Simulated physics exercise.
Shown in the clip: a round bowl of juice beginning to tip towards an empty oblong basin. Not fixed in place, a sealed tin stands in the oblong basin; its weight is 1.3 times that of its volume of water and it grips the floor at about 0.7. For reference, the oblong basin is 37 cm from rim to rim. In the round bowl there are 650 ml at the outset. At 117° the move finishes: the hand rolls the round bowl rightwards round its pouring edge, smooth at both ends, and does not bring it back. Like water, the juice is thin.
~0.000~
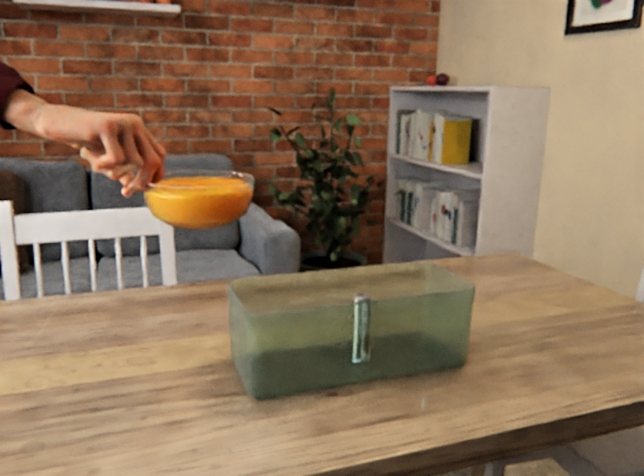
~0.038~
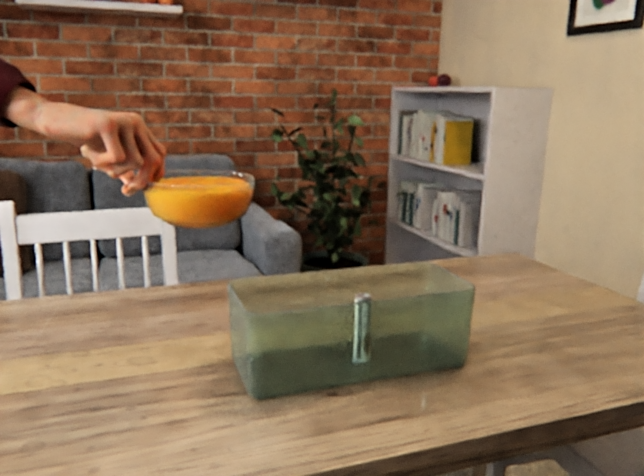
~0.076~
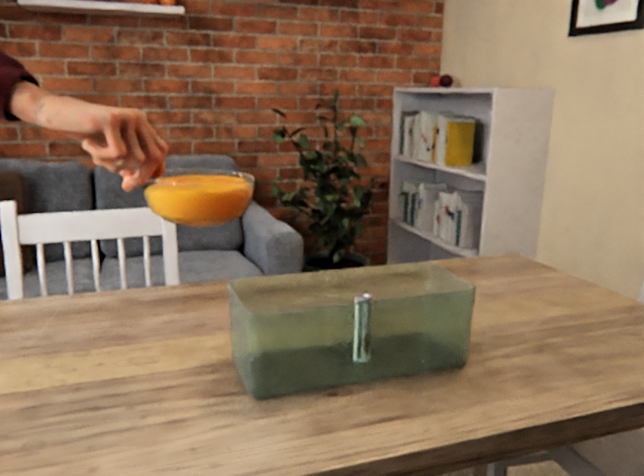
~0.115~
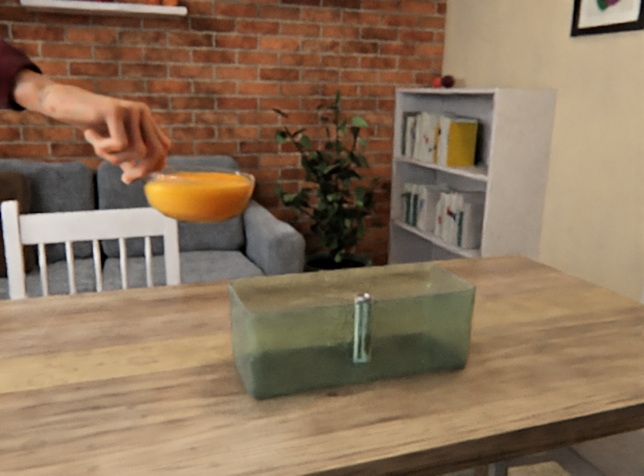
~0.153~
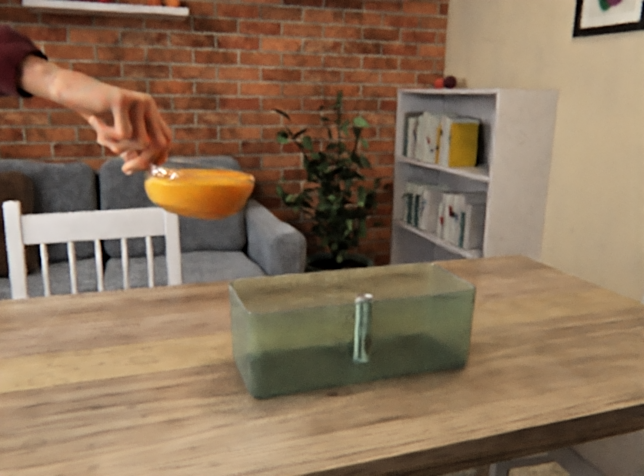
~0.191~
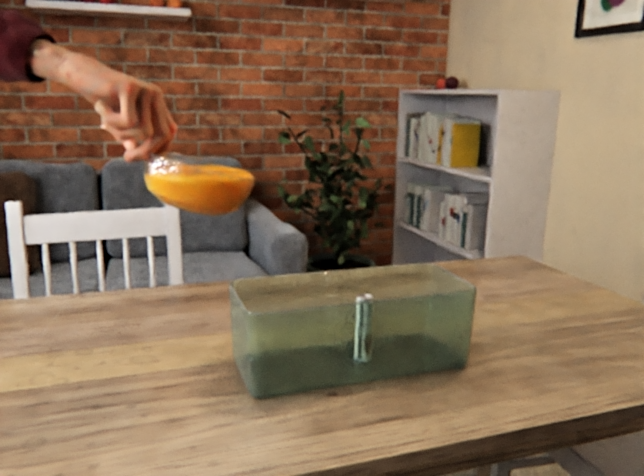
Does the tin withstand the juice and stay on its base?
Tipped over.
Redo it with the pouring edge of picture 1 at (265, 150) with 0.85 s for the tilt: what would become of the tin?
Then the tin comes down.
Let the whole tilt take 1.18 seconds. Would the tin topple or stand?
Then the tin does not tip.
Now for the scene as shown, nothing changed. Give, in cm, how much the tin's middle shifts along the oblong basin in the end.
Roughly 8.5 cm.
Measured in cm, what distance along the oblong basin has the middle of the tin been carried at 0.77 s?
Centre to centre, close to 1 cm.
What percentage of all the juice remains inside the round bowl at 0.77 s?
I'd estimate some 0 per cent.
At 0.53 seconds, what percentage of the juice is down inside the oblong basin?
Estimate - around 9 in a hundred parts.
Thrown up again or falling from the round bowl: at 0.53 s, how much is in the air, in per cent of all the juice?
Around 62 in a hundred.
Then, 0.53 s in, the tilt is 85° and 29 per cent is still to pour; the tin stands where it began.
Then, 0.77 s in, the tilt is 116° and 0 per cent is still to pour; the tin stands 1 cm from where it began.
Then, 1.03 s in, the tilt is 117° and 0 per cent is still to pour; the tin leans 23°.
Then, 1.31 s in, the tilt is 117° and 0 per cent is still to pour; the tin lies on its side.
Finally, the tin lies on its side.
